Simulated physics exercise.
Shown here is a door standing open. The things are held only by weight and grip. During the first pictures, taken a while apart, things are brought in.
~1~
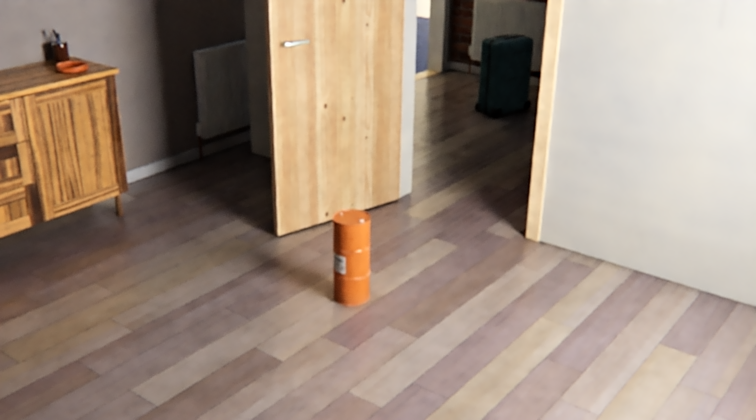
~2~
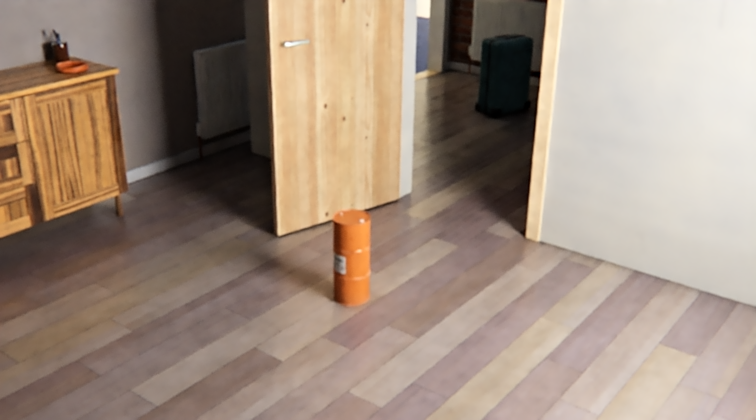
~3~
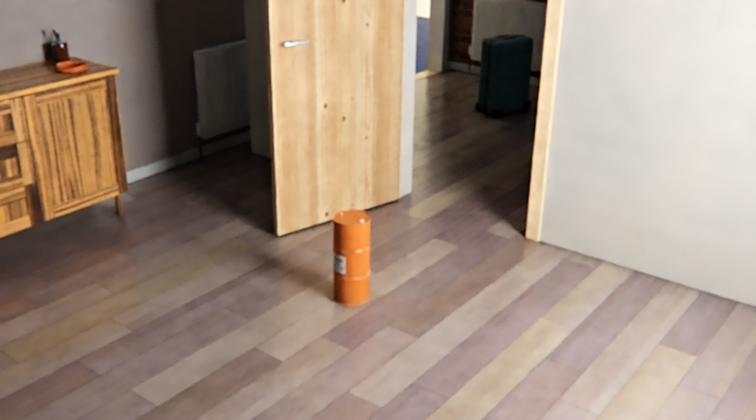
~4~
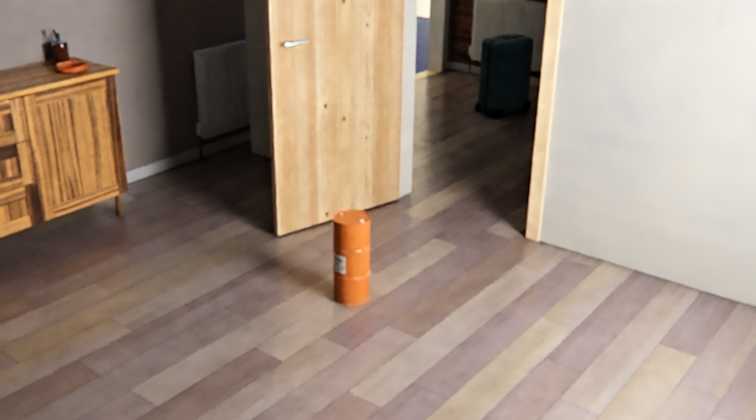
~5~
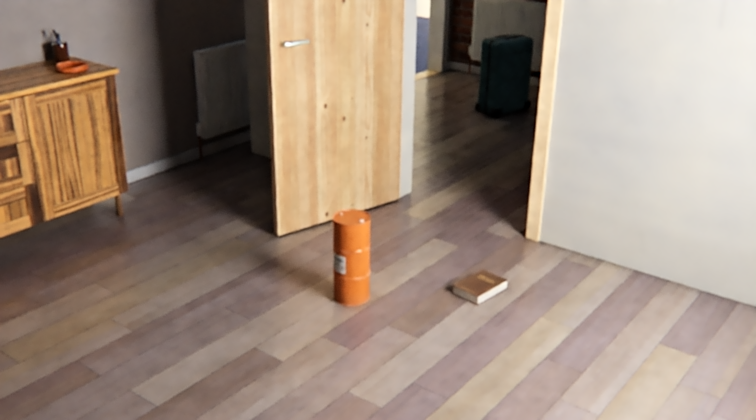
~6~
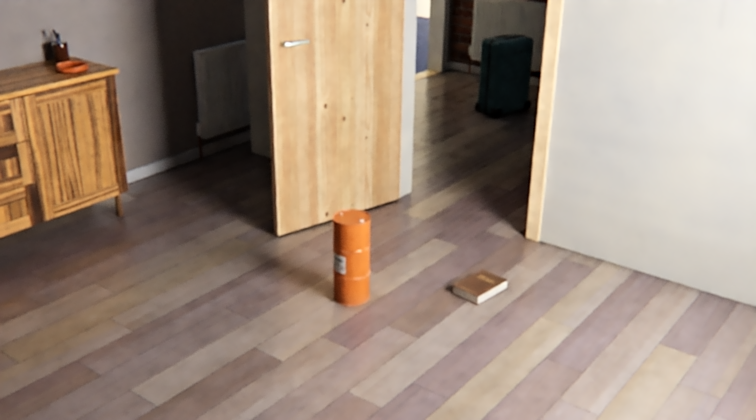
Brown book appearing on the wooden floor to the right of a still orange canister, before a motionless open door.
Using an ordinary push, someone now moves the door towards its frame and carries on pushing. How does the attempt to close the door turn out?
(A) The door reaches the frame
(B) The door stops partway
The answer is A.
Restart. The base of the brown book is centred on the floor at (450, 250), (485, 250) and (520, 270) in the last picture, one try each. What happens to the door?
It gets caught first, gets caught second and ends up closed third.
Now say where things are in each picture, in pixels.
The first picture shows door wide open and still; orange canister (352, 258).
The second picture shows door wide open and still; orange canister (352, 258).
The third picture shows door wide open and still; orange canister (352, 258).
The fourth picture shows door wide open and still; orange canister (352, 258).
The fifth picture shows door wide open and still; orange canister (352, 258).
The sixth picture shows door wide open and still; brown book (480, 287); orange canister (352, 258).
Then, 1.20 s after the last picture, open by 70°.
Then, 2.00 s after the last picture, open by 35°.
At rest, open by 0°; both in place. Seen from the same camera at the end, brown book near (480, 287).
